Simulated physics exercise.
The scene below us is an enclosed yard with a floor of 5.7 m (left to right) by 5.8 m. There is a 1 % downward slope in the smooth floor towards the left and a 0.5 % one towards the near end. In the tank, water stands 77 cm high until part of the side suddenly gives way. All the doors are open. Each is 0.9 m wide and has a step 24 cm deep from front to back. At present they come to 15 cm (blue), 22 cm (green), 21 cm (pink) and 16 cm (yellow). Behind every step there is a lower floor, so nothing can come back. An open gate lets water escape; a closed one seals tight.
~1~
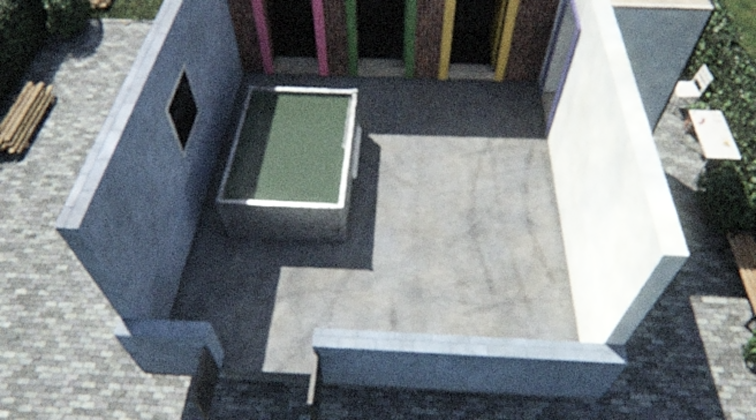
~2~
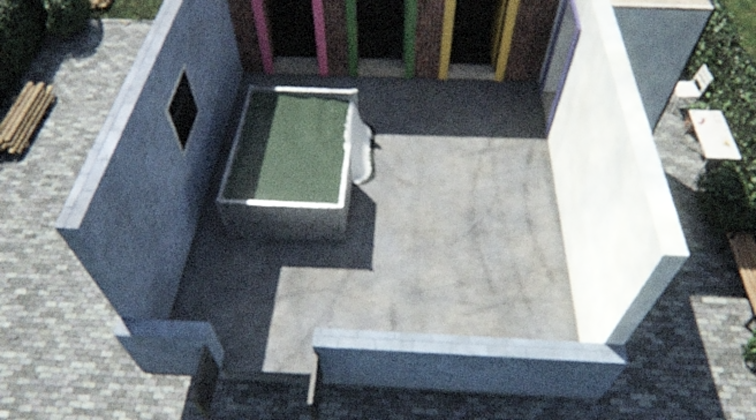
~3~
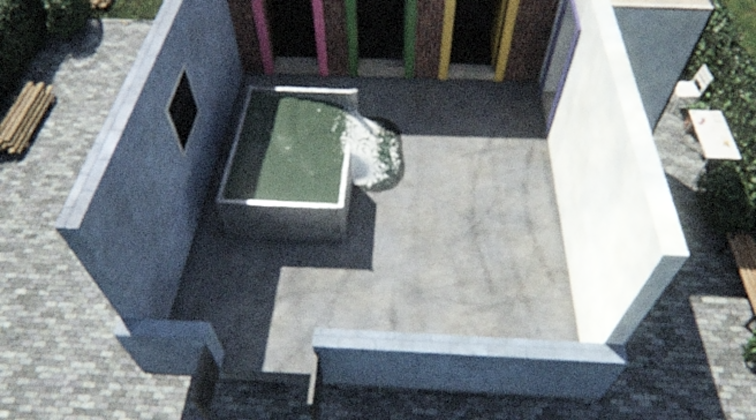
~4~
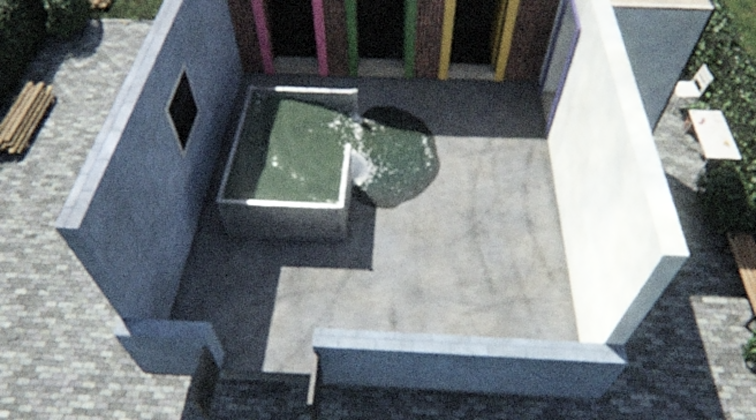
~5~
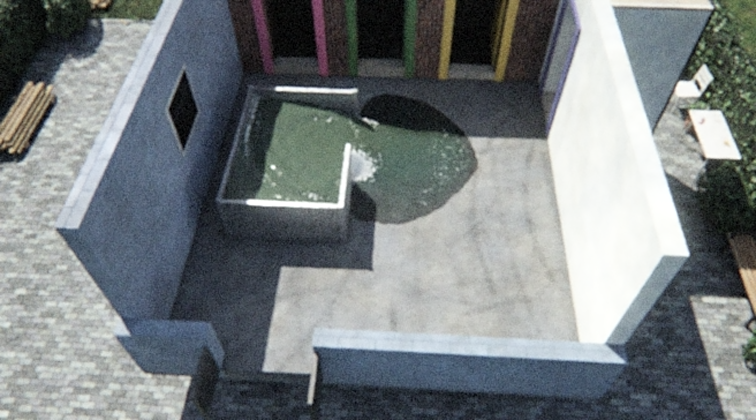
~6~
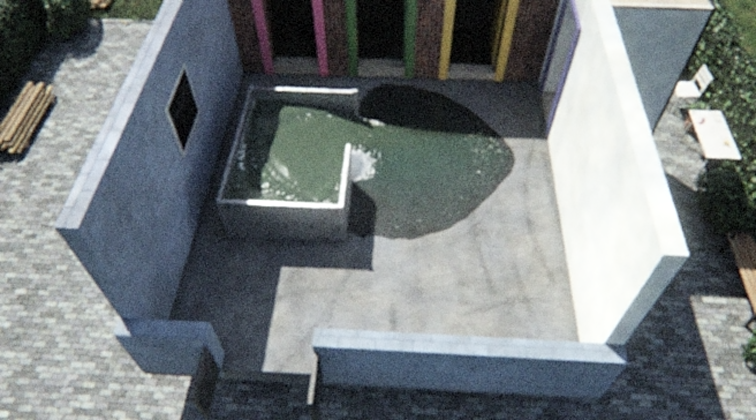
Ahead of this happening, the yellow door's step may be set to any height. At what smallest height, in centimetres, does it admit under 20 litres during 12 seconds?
At about 19 centimetres.
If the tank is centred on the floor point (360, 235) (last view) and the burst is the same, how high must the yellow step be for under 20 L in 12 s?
Then roughly 18 cm.
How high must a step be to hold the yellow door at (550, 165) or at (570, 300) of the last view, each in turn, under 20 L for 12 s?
Around 26 and 11.0 cm respectively.
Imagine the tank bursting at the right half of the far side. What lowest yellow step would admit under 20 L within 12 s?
Close to 6.5 cm at the least.
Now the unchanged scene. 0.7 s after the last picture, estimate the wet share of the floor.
Roughly 40 percent of the floor is wet.
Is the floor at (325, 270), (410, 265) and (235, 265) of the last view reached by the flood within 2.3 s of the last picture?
In order: Untouched, untouched, untouched.
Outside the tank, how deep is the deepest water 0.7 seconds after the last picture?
I'd estimate roughly 39 cm.
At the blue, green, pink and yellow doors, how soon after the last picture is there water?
Reading them off: Blue 0.4 s, then green 0.2 s, then pink 2.8 s, then yellow 0.3 s.
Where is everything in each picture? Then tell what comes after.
The tank at (293, 146) is whole and still, 77 cm deep; the yellow door at (477, 35) is dry, in the first picture.
The gap is at (351, 141), the front 0.4 m out at (371, 176); the back of the tank holds 77 cm, in the second picture.
The front is at (399, 174), 0.8 m from the gap at (351, 143); 1.1 m2 of floor is wet, 77 cm left at the back, in the third picture.
Water pours out at (351, 145) and has run 1.4 m, to (435, 167); about 9 cm deep outside, 76 cm at the back, in the fourth picture.
The front is at (471, 169), 2.0 m from the gap at (351, 145); 4.2 m2 of floor is wet, 70 cm left at the back, in the fifth picture.
The gap is at (351, 145), the front 2.7 m out at (510, 159); the back of the tank holds 64 cm; the yellow door at (477, 35), 2.9 m from the gap, is still 0.8 m from the nearest water, in the sixth picture.
Then, 0.7 s after the last picture water covers 40 % of the floor, deepest (39 cm) near (367, 144); 12 cm at the yellow door, 0 litres in over its 16 cm step.
Then, 2.3 s after the last picture water covers 50 % of the floor, deepest (30 cm) near (534, 158); 23 cm at the yellow door, 17 litres in over its 16 cm step.
Then, 11.3 s after the last picture water covers 100 % of the floor, deepest (19 cm) near (161, 348); 5 cm at the yellow door, 41 litres in over its 16 cm step.
At the yellow door as built, the water peaked near 23 cm, 0.9 s after the last picture.
Run again over the same 12 s with other heights there, 47 litres in over 15.5 cm, 7 litres over 21.5 cm. The limit of 20 litres is kept from about 19 cm up.
